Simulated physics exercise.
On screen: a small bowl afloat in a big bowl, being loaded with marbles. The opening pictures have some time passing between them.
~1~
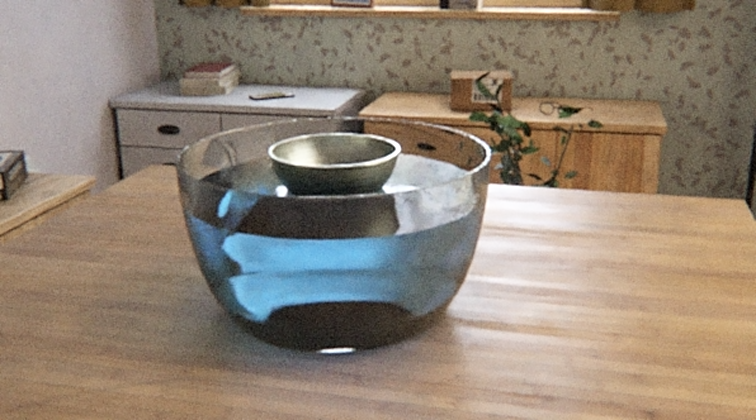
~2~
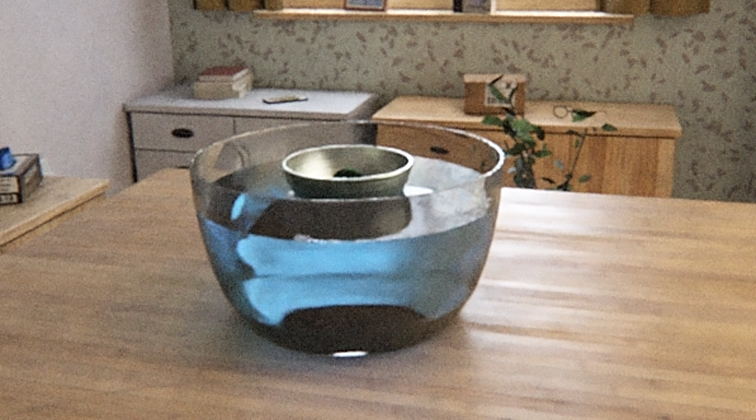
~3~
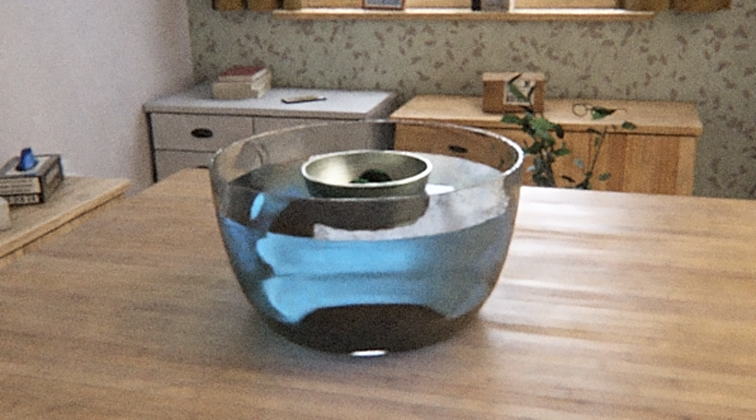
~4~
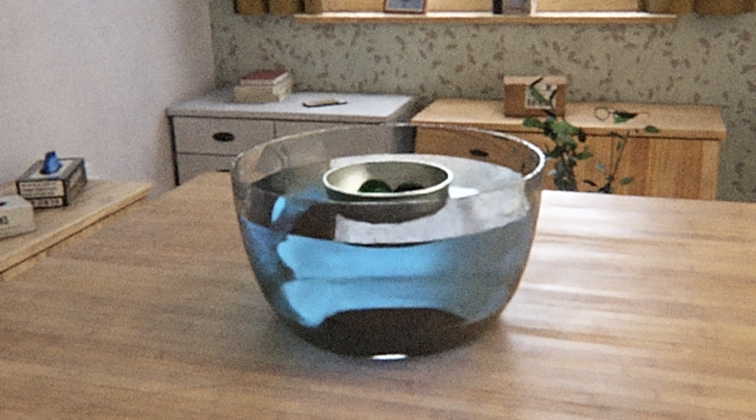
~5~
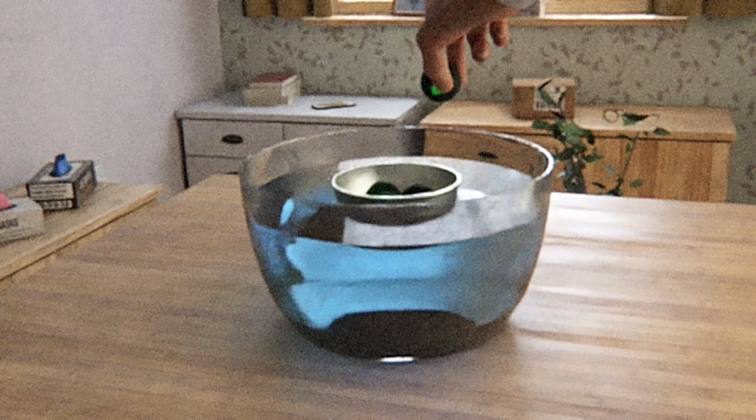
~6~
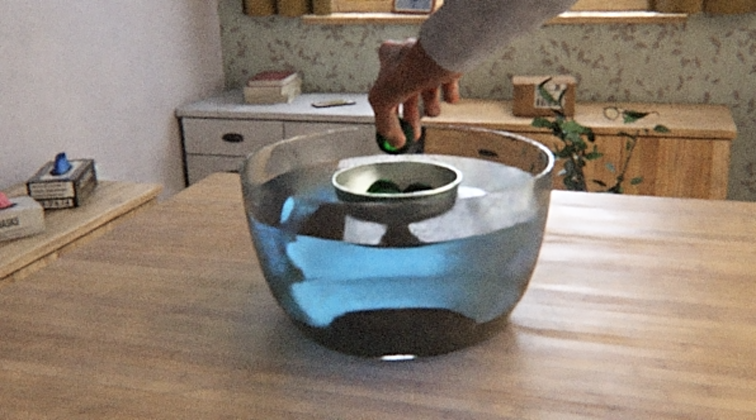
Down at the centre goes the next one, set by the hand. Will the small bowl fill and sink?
No, the small bowl floats.
Soon after, the glass marble is in and the small bowl dips.
Later, it steadies; about a fifth of its side above the surface.
In the end, the small bowl floats; about a fifth of its side above the surface.
